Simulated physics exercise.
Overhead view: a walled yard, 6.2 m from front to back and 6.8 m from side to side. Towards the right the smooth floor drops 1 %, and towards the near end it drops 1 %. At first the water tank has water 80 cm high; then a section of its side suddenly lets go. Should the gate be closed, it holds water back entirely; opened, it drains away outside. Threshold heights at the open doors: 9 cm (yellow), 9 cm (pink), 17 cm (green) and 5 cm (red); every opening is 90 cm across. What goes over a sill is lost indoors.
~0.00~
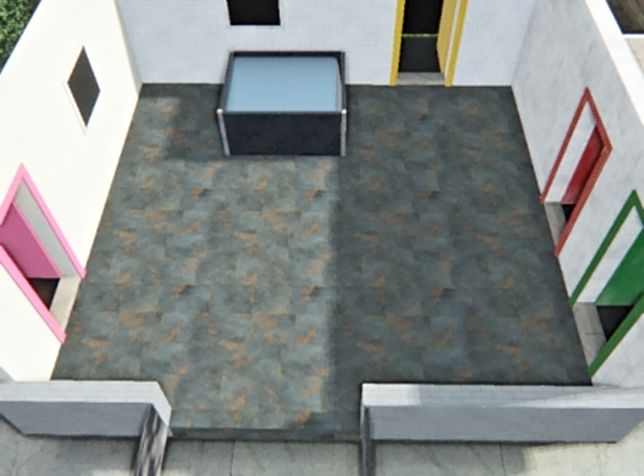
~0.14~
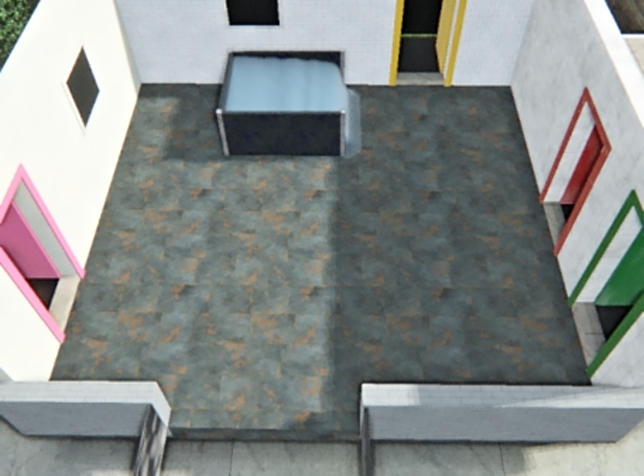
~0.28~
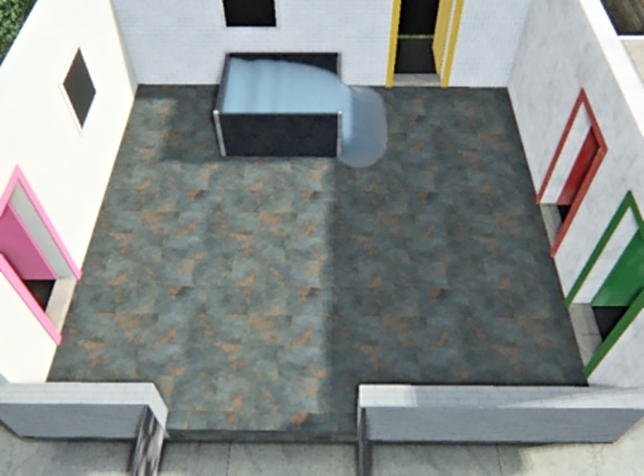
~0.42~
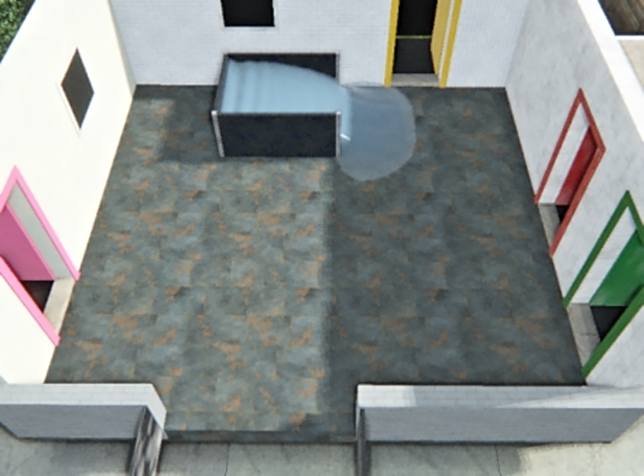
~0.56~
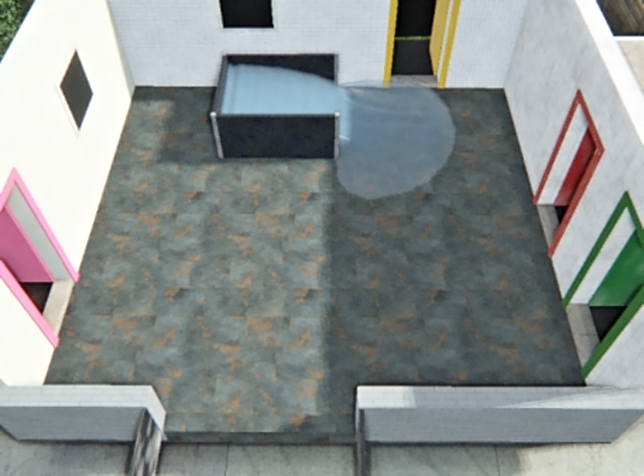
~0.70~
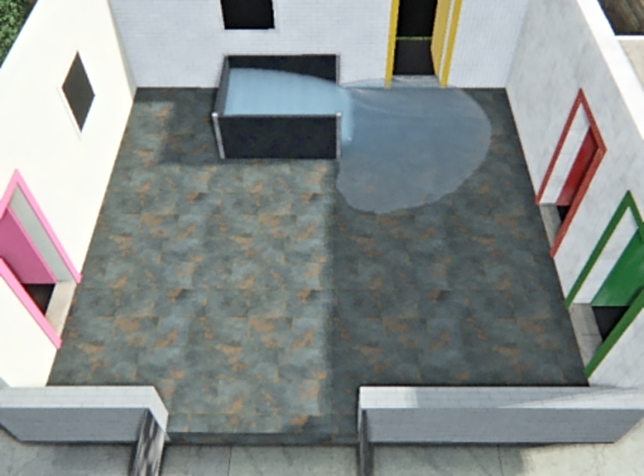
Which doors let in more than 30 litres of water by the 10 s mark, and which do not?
By then, the yellow door lets in more than that, the pink door does not, the green door does not, the red door lets in more than that.
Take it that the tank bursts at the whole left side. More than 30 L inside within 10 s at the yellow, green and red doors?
Yellow falls short; green falls short; red falls short.
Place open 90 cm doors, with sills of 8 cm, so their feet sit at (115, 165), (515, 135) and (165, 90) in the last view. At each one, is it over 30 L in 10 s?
The first one doesn't reach it, the second one exceeds it, and the third one doesn't reach it.
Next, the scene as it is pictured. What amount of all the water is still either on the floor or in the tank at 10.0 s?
Around 82 per cent of the water.
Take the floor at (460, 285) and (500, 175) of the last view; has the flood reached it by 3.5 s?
I'd say drenched, then drenched.
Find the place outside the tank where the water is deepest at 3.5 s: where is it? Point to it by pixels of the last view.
In the final picture, near (588, 415).
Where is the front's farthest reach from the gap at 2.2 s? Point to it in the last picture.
(566, 335).
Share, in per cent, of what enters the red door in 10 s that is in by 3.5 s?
By that time, around 70 per cent.
After 1.4 s water covers 25 % of the floor and is deepest (52 cm) near (502, 96); yellow door 17 cm at the sill, 8 L in, pink door not reached, green door not reached, red door 5 cm at the sill, 0 L in.
After 2.2 s water covers 30 % of the floor and is deepest (44 cm) near (502, 96); yellow door 14 cm at the sill, 29 L in, pink door not reached, green door 3 cm at the sill, 0 L in, red door 17 cm at the sill, 27 L in.
After 3.5 s water covers 40 % of the floor and is deepest (32 cm) near (588, 415); yellow door 14 cm at the sill, 46 L in, pink door not reached, green door 10 cm at the sill, 0 L in, red door 11 cm at the sill, 78 L in.
After 6.0 s water covers 65 % of the floor and is deepest (20 cm) near (573, 414); yellow door 7 cm at the sill, 65 L in, pink door not reached, green door 16 cm at the sill, 4 L in, red door 7 cm at the sill, 103 L in.
After 10.0 s water covers 85 % of the floor and is deepest (12 cm) near (558, 414); yellow door 3 cm at the sill, 65 L in, pink door 6 cm at the sill, 0 L in, green door 11 cm at the sill, 5 L in, red door 6 cm at the sill, 110 L in.
